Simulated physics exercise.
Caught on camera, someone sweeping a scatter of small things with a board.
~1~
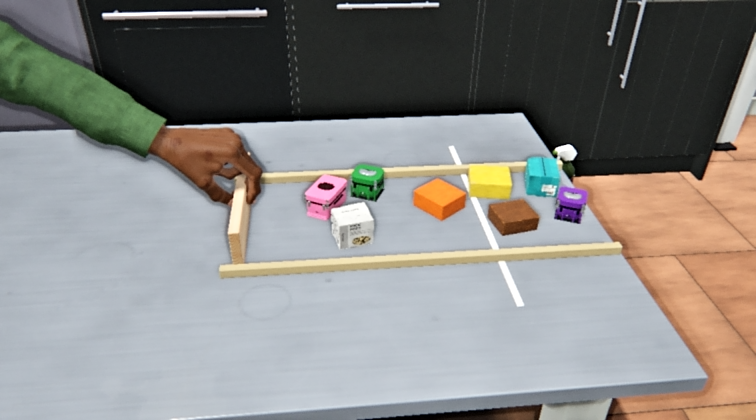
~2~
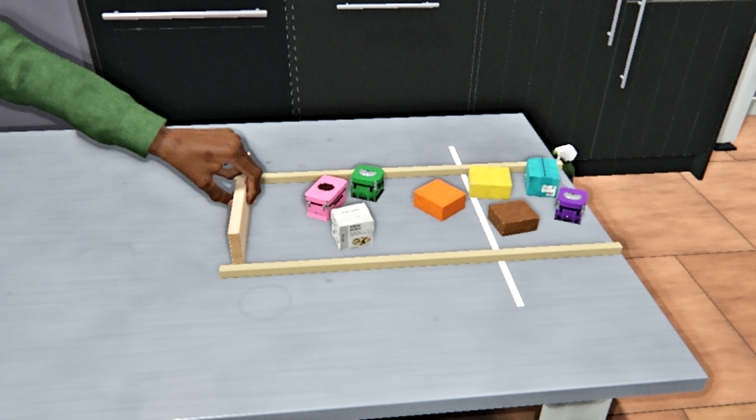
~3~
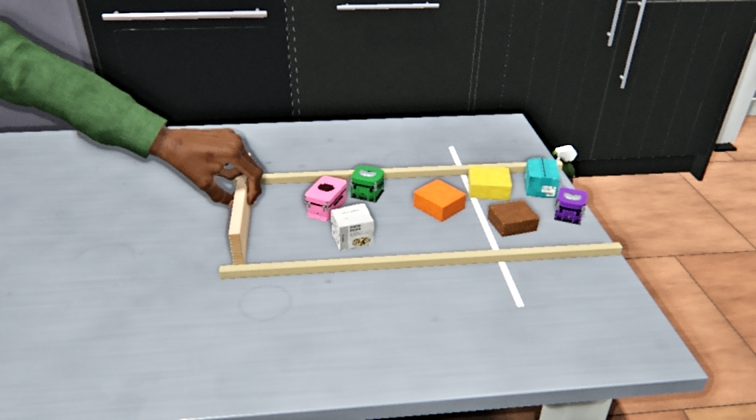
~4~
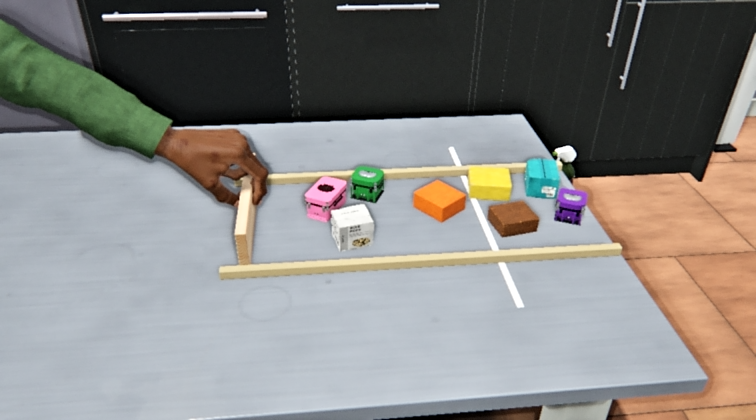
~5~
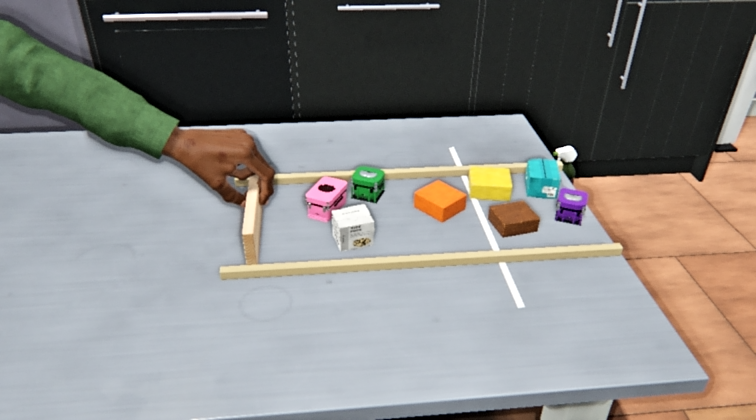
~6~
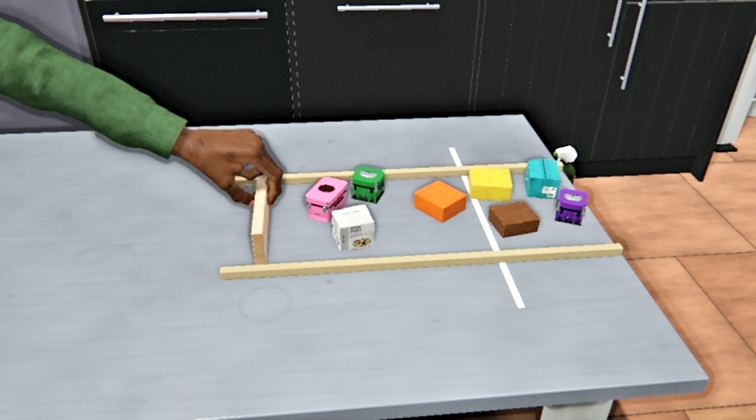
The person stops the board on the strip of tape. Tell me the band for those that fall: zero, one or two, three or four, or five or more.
In the end the number that fall off is zero.
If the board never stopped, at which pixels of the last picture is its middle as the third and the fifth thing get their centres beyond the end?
Its middle is around (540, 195) and later (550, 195).
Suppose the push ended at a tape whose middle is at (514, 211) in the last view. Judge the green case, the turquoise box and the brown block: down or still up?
The green case does not fall; the turquoise box falls; the brown block does not fall.
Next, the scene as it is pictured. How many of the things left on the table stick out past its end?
Overhanging: 1.
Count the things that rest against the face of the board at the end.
The number is 3.
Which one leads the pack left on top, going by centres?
It is the turquoise box.
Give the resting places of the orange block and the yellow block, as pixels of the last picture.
About (524, 205), and the other about (527, 180).
Early on, none off yet; purple case at rest near (571, 207); turquoise box at rest near (542, 178); brown block at rest near (513, 219).
Finally, the number that fall off is zero.
